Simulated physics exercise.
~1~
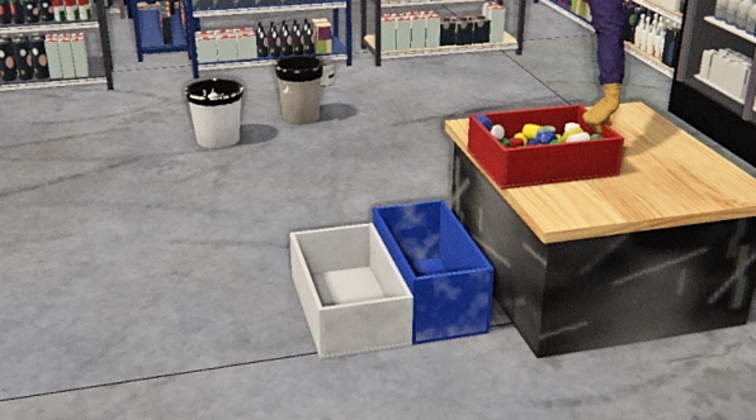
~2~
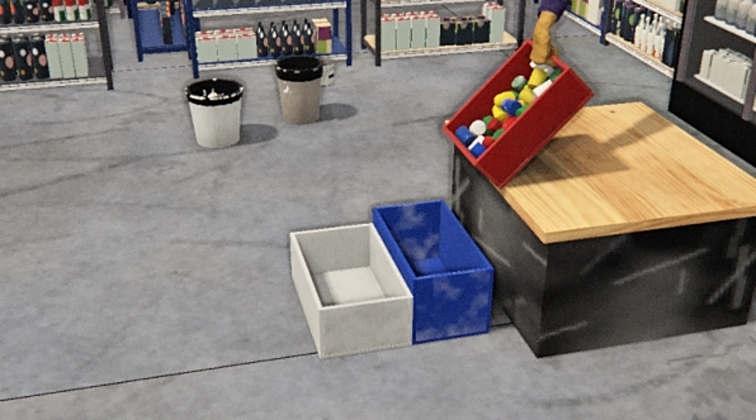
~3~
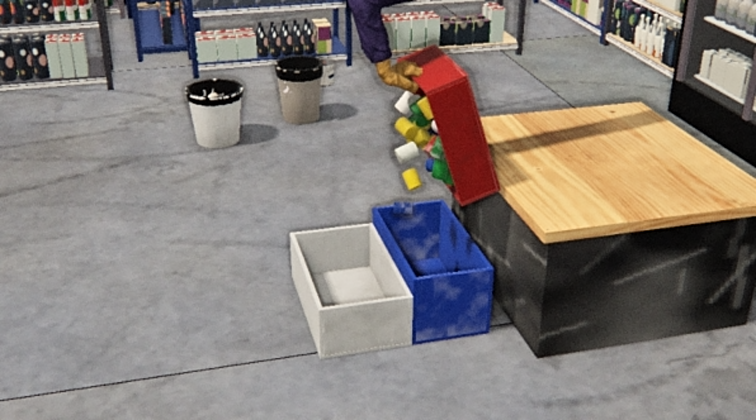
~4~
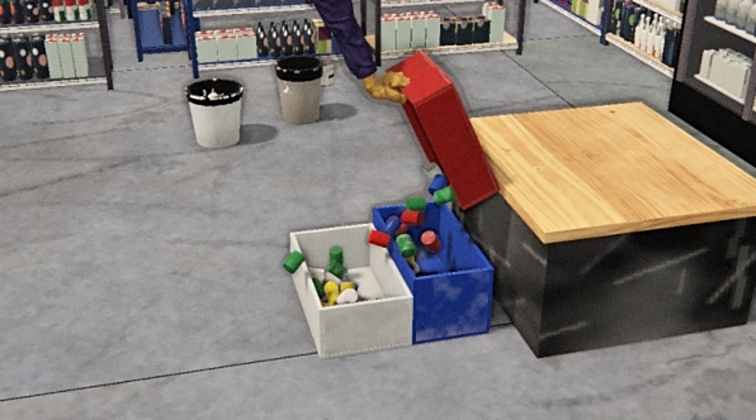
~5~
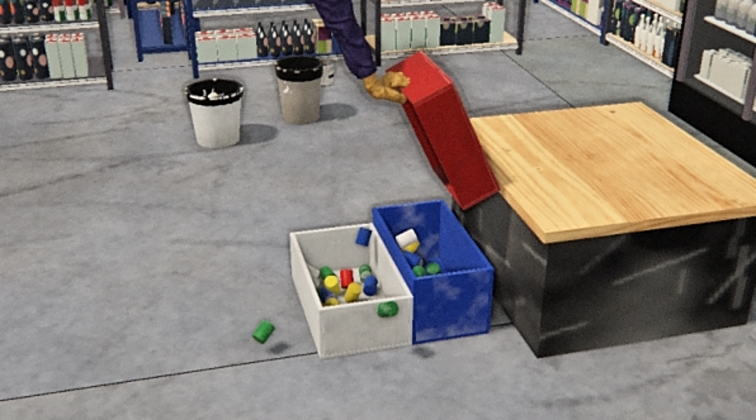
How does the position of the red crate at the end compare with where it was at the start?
At the start the red crate sits upright on the wooden bench top. By the end it is farther left, tipped steeply over the bench's left edge beside the blue box, with a gloved hand at its raised end.
